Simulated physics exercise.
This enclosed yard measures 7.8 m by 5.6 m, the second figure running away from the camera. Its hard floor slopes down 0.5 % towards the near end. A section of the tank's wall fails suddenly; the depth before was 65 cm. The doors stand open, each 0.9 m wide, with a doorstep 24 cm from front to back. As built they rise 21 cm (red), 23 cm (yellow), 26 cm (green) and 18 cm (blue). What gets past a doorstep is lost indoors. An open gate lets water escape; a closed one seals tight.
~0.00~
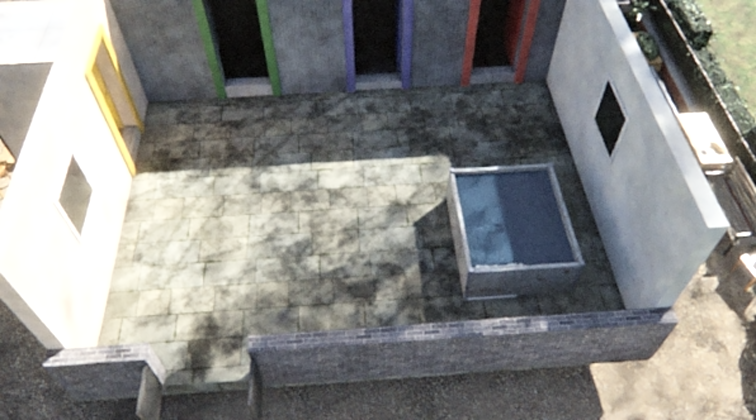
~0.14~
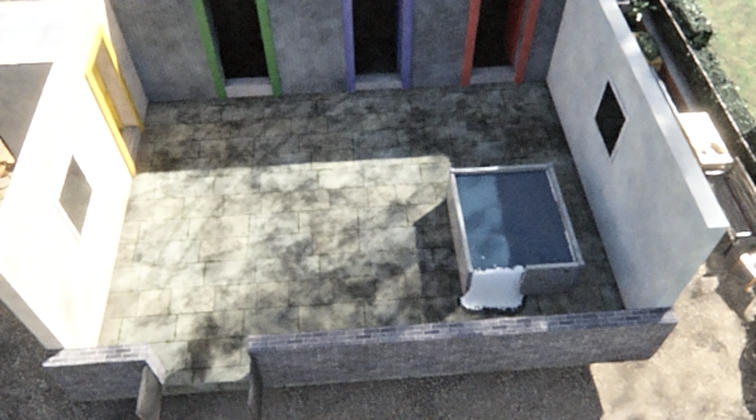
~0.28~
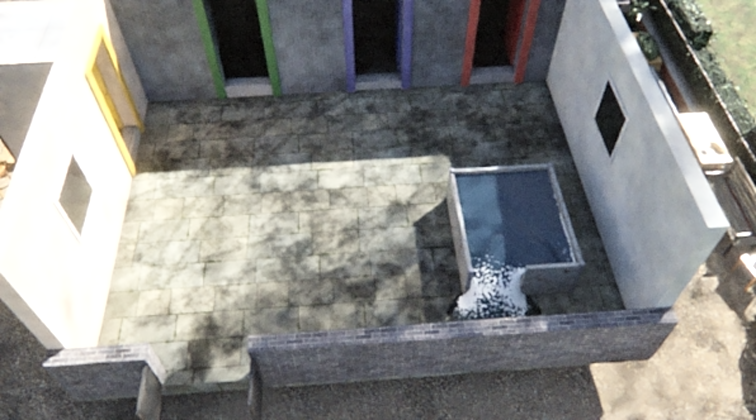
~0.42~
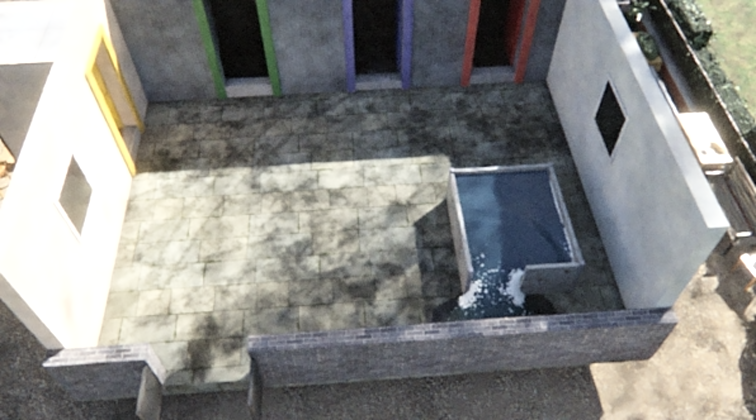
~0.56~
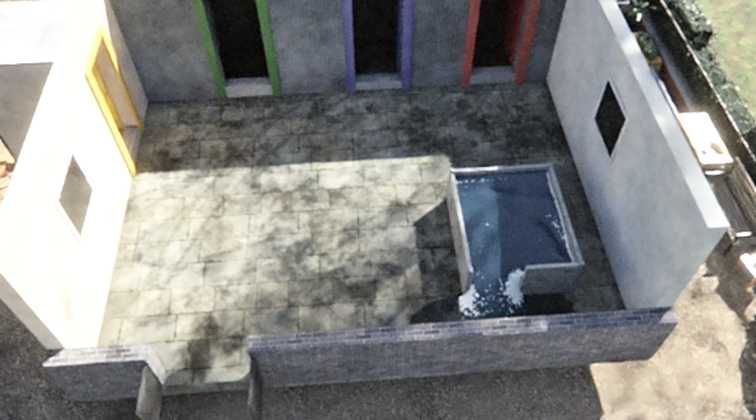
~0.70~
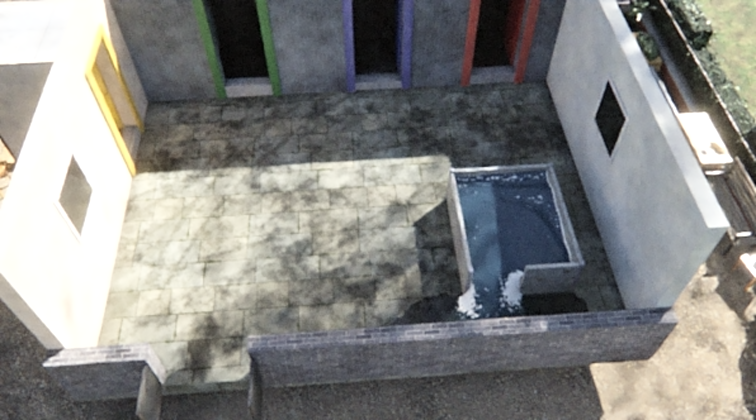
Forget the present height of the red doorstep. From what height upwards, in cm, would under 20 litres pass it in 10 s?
Some 7.5 cm above the ground.
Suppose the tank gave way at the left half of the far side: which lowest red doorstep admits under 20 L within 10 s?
About 15 cm.
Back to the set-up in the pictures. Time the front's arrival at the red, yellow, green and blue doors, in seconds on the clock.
Arrival: Red 3.8 s, yellow 4.0 s, green 6.5 s, blue 5.5 s.
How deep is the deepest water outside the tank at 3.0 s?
Roughly 28 cm.
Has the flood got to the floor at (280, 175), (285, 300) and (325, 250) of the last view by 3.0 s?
In turn: Dry, under water, flooded.
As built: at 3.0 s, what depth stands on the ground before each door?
In cm: Red 0, yellow 0, green 0, blue 0.
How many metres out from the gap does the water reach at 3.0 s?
About 6.0 m.
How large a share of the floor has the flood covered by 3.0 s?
Near 45 per cent is wet.
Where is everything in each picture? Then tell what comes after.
The first frame shows the tank at (512, 218) is whole and still, 65 cm deep; the red door at (498, 41) is dry.
In the second frame, water pours out at (494, 286) and has run 0.3 m, to (474, 310); about 5 cm deep outside, 65 cm at the back.
In the third frame, water pours out at (494, 287) and has run 0.8 m, to a hidden place; about 9 cm deep outside, 65 cm at the back.
In the fourth frame, water pours out at (494, 287) and has run 0.9 m, to a hidden place; about 10 cm deep outside, 65 cm at the back.
In the fifth frame, the front is at a hidden place, 1.2 m from the gap at (494, 287); 1.5 m2 of floor is wet, 62 cm left at the back.
In the sixth frame, the gap is at (494, 287), the front 1.4 m out at a hidden place; the back of the tank holds 55 cm; 4.9 m in a straight line remain to the red door at (498, 41).
After 1.4 s water covers 10 % of the floor, deepest (48 cm) near (495, 334); it has not reached the red door.
After 3.0 s water covers 45 % of the floor, deepest (28 cm) near (497, 346); it has not reached the red door.
After 10.0 s water covers 90 % of the floor, deepest (10 cm) near (497, 346); 6 cm at the red door, 0 litres in over its 21 cm doorstep.
At the red door as built, the water arrived by 3.8 s and peaked near 11 cm at 5.2 s.
With a doorstep of 6.5 cm, 29 litres would have come in within the 10 s; with 8.5 cm, 10 litres. So under 20 litres takes about 7.5 cm.
